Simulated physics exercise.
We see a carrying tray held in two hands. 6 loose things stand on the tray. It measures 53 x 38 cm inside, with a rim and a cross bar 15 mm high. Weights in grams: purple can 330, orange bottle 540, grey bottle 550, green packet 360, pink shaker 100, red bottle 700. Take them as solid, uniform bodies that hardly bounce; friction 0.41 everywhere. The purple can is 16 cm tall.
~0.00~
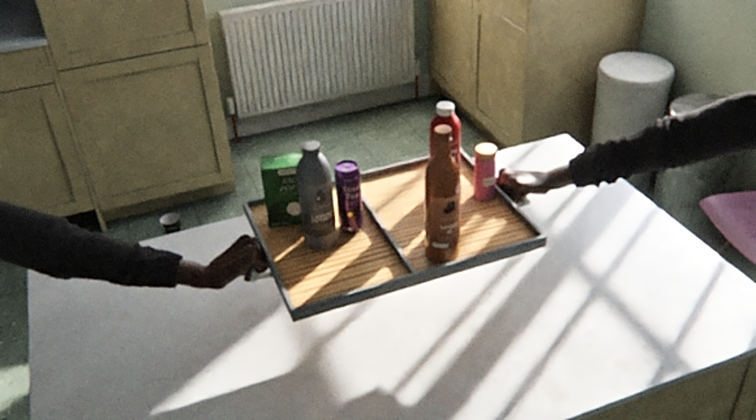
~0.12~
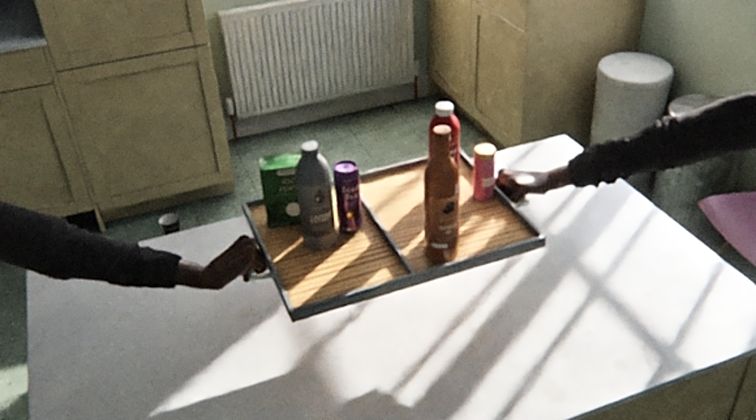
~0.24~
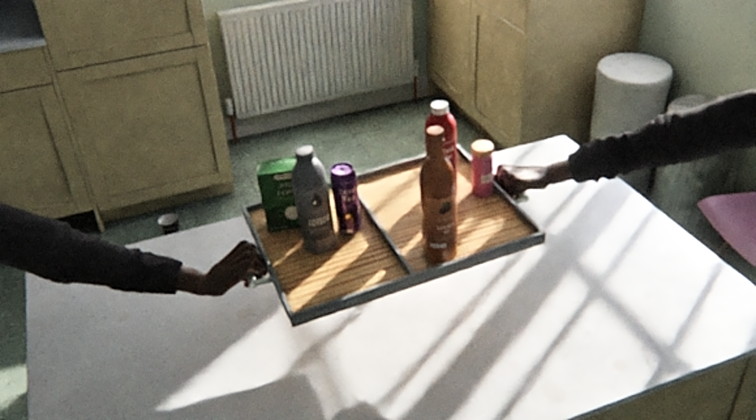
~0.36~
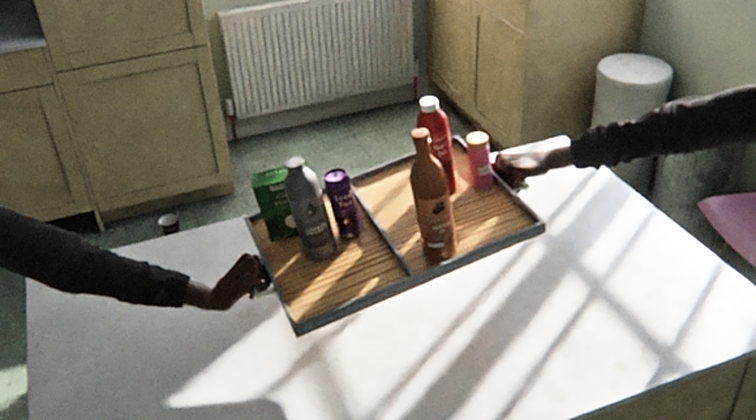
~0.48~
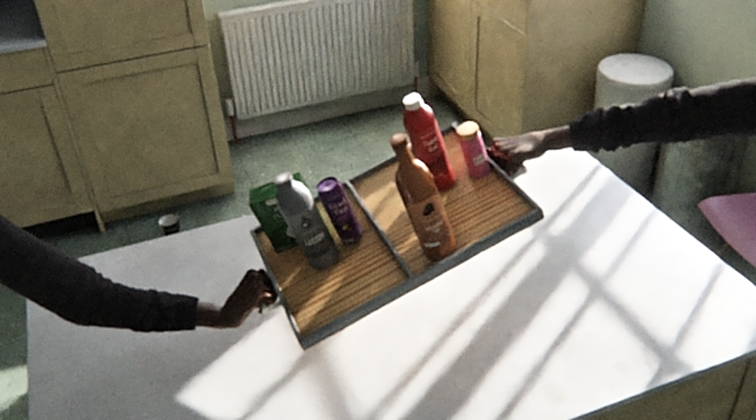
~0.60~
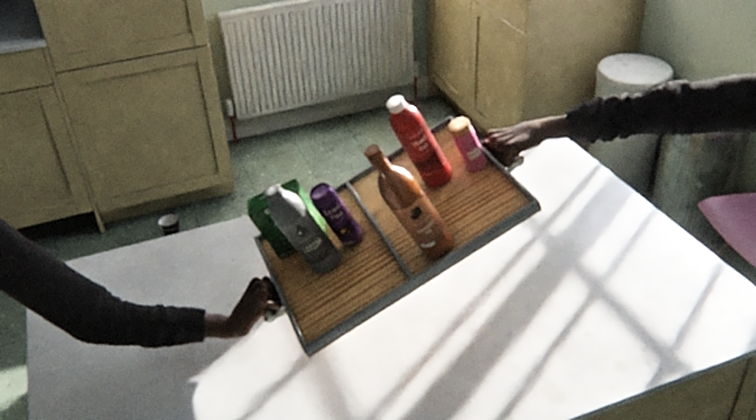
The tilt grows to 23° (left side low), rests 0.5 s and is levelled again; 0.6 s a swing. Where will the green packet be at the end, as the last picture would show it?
Look near (276, 187).
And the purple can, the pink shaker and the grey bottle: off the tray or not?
The purple can ends off the tray; the pink shaker ends on the tray; the grey bottle ends off the tray.
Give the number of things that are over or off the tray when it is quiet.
5 of them.
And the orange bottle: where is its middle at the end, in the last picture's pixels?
Around (335, 271).
By 0.80 s, tray at 23°, left edge down; orange bottle rocked 49° off its seat; red bottle rocked 42° off its seat; pink shaker rocked 38° off its seat.
By 1.00 s, tray at 23°, left edge down; grey bottle now off the tray; green packet 3 cm from its spot near (276, 225); purple can on its side.
By 1.20 s, tray at 23°, left edge down; purple can now off the tray; green packet 4 cm from its spot near (274, 220); orange bottle on its side.
By 1.60 s, tray at 5°, left edge down; green packet 4 cm from its spot near (274, 195); orange bottle on its side; pink shaker on its side.
When it is over (2.3 s), off the tray, purple can and grey bottle; lying over on the tray, orange bottle, pink shaker and red bottle; the last one within 5 cm of the start. In the last view, green packet near (276, 187).
